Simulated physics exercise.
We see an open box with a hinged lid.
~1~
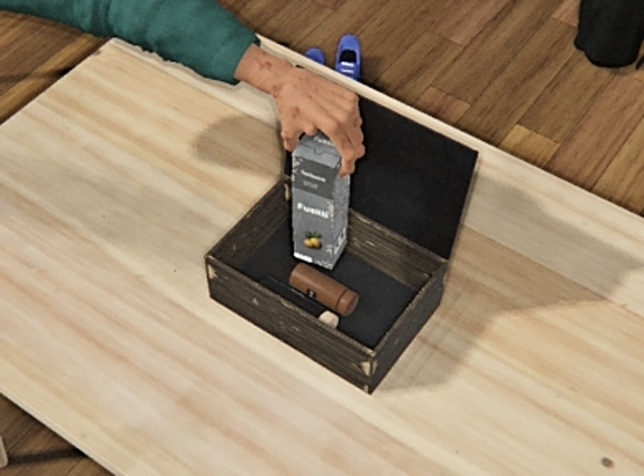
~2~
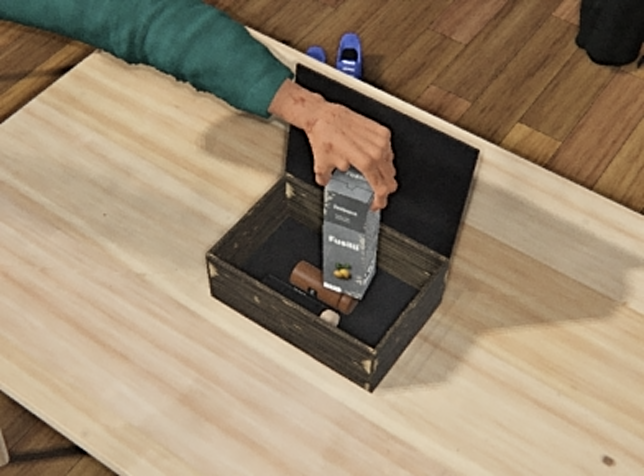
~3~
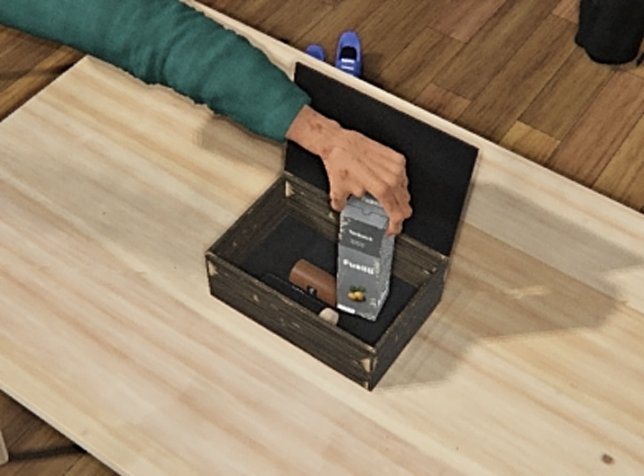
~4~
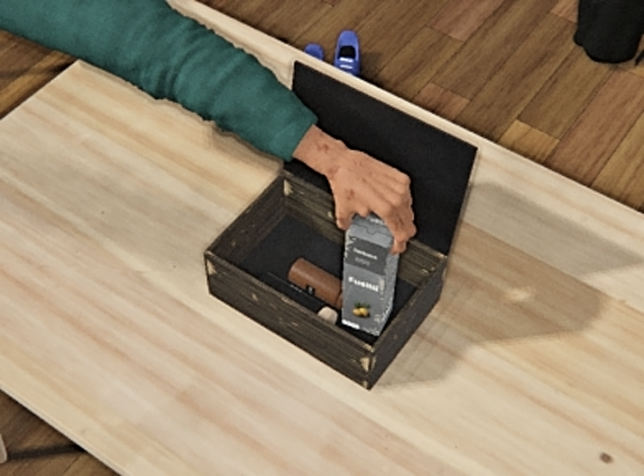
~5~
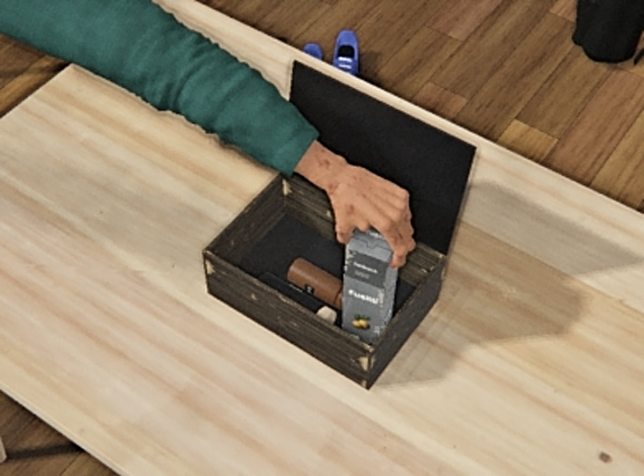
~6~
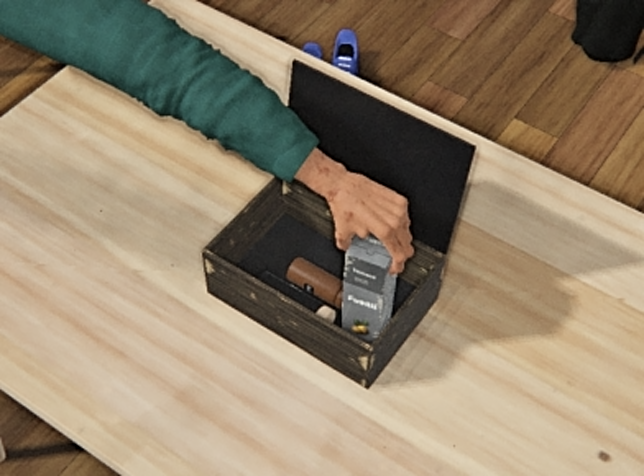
A hand lowers a grey carton into an open box beside a brown object.
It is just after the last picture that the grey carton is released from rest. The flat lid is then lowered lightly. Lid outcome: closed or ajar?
The box is going to remain unclosed.
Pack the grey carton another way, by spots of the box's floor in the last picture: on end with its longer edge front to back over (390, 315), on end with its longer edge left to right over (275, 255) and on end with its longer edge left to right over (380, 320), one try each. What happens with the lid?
Lid: First open, second open, third open.
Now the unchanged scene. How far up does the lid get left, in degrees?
Some 50° above the rim.
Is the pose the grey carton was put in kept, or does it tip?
At the finish it holds its orientation.
Then, 1.10 s after the last picture, lid starting down.
Then, 1.40 s after the last picture, lid 72° above the rim.
Then, 1.70 s after the last picture, lid 51° above the rim.
Then, 3.90 s after the last picture, grey carton resting near (369, 292).
At rest, lid 51° above the rim; all 3 in place. Seen from the same camera at the end, grey carton near (369, 292).
